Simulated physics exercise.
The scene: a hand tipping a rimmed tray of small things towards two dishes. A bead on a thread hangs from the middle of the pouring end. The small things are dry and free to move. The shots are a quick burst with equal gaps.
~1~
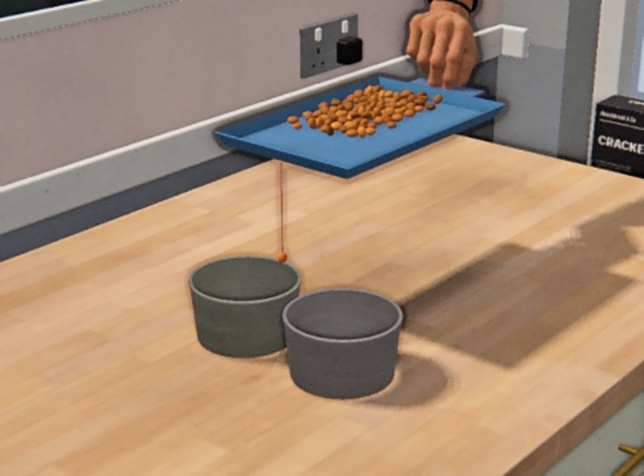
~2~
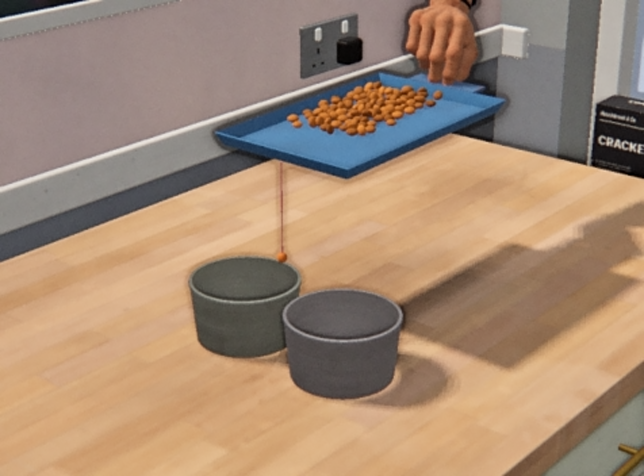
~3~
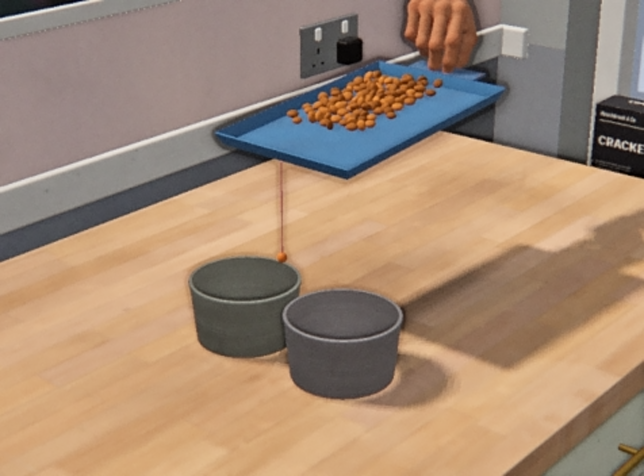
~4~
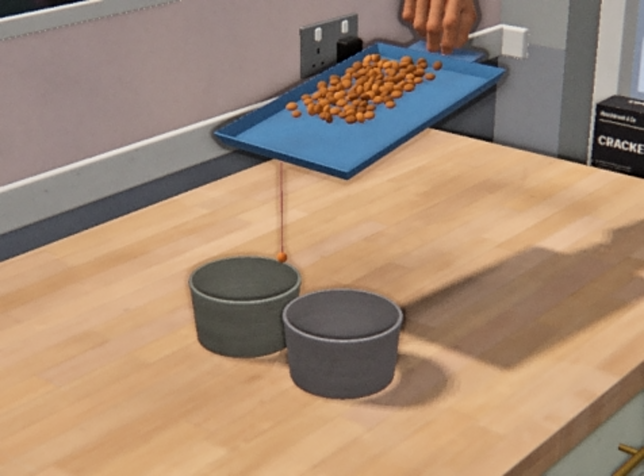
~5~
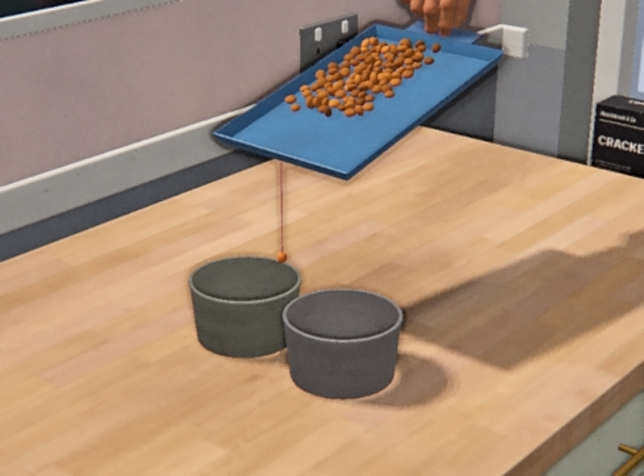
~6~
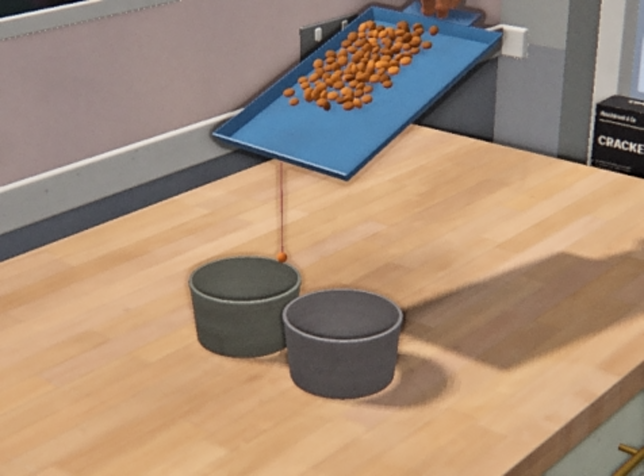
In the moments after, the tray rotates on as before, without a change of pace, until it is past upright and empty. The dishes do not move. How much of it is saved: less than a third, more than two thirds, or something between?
In the dishes lies between a third and two thirds of it.
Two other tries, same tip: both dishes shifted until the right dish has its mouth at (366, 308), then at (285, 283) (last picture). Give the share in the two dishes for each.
In turn 30 and 20 in a hundred.
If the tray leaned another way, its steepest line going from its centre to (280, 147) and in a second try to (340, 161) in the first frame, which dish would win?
The first try: Left. The second: The right dish.
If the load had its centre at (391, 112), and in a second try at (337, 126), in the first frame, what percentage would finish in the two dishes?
Near 60 % and 90 %.
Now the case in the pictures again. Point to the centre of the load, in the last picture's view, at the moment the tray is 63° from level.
Around (263, 156).
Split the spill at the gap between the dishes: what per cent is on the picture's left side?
Close to 90 per cent.
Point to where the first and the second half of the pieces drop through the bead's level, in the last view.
At about (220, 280), then at (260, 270).
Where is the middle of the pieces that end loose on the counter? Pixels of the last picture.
Roughly at (198, 385).
Soon after the last picture, tray tipped steeply; about two thirds on the tray; about a third in the air.
A little later, tray tipped right over; about a quarter in the right dish; about a quarter in the left dish; about half outside both; a stray few in the air.
Later still, tray tipped past a quarter turn; about a quarter in the right dish; about a third in the left dish; about half outside both.
At rest, tray tipped past a quarter turn; about a quarter in the right dish; about a third in the left dish; about half outside both.
